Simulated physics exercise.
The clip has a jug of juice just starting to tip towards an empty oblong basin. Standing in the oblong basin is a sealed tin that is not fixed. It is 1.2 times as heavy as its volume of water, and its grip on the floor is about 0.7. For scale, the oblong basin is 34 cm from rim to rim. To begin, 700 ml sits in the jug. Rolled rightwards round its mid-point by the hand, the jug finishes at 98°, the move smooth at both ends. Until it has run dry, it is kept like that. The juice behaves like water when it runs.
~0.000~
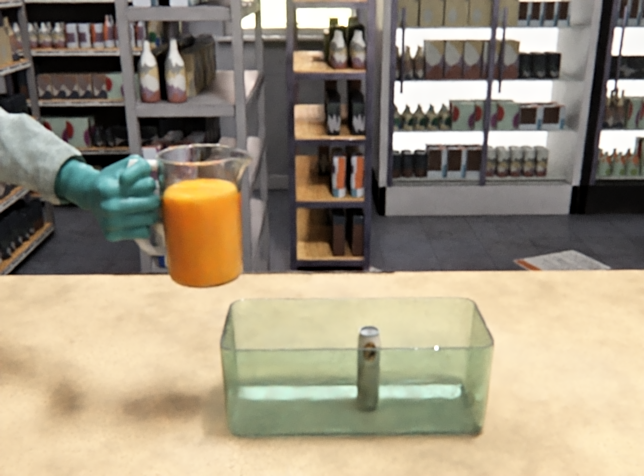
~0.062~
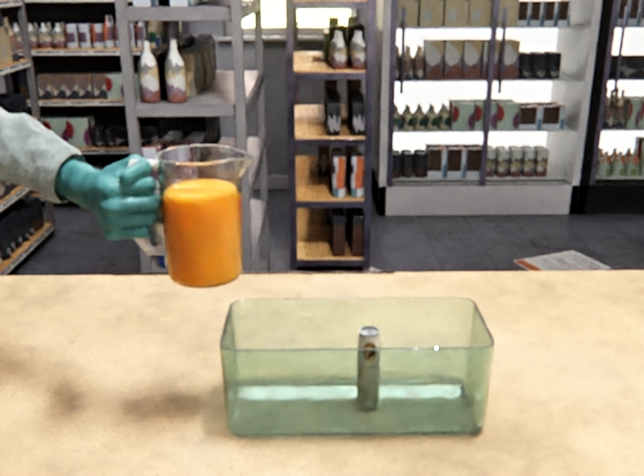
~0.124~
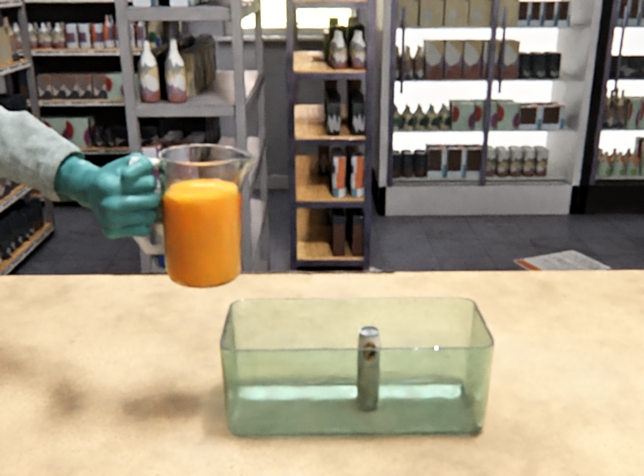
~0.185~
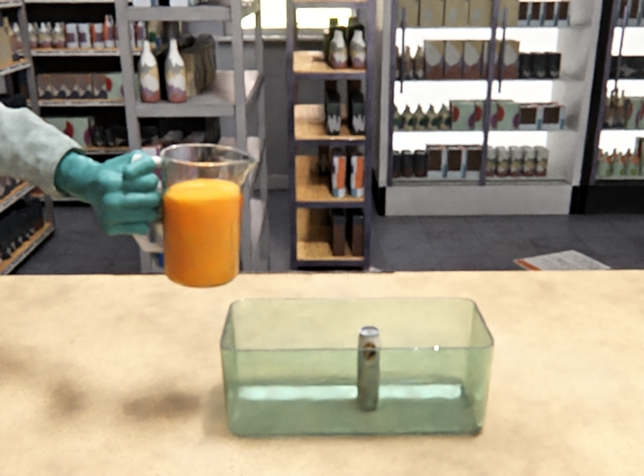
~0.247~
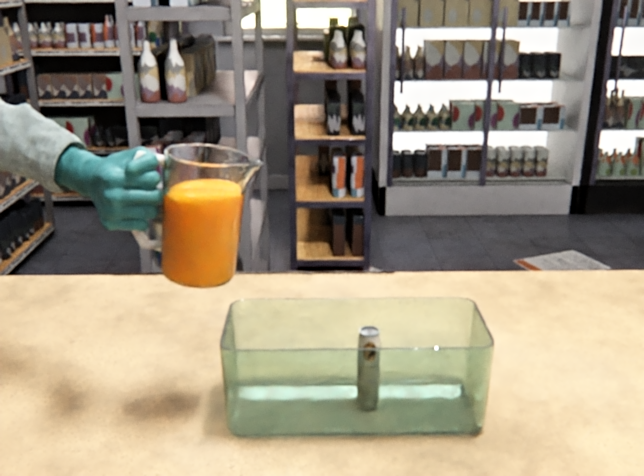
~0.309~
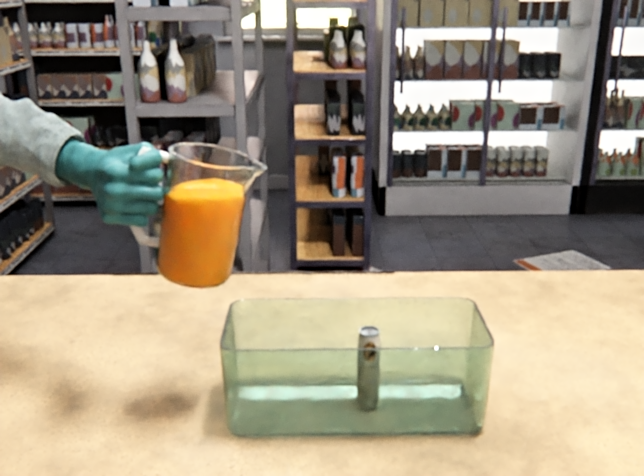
A glass jug of orange juice, gripped by a teal-gloved hand reaching in from the left, hangs above a pale tabletop in a shop, seen from the front and slightly above. Below and to the right sits a clear greenish oblong basin with a small silvery tin upright at its middle, with stocked shelves behind. The jug is upright at first, then the hand rolls it slightly rightwards, while the view stays still.
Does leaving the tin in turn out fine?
Yes.
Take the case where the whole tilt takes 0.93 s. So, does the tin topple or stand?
It stays steady, then.
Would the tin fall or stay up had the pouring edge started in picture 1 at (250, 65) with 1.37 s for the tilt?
It tumbles.
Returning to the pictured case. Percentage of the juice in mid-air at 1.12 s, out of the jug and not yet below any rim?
Airborne fraction: Approx. 18 %.
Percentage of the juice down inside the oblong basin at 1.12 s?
I'd put it at roughly 24 per cent.
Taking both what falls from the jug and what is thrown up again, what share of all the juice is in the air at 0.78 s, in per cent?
Close to 3 per cent, I'd say.
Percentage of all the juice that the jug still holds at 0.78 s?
Near 96 in a hundred.
Then, 0.78 s in, the tilt is 59° and 97 per cent is still to pour; the tin stands where it began.
Then, 1.12 s in, the tilt is 90° and 59 per cent is still to pour; the tin stands where it began.
Then, 1.48 s in, the tilt is 98° and 14 per cent is still to pour; the tin stands where it began.
Then, 1.87 s in, the tilt is 98° and 2 per cent is still to pour; the tin stands where it began.
Finally, the tin stands where it began.
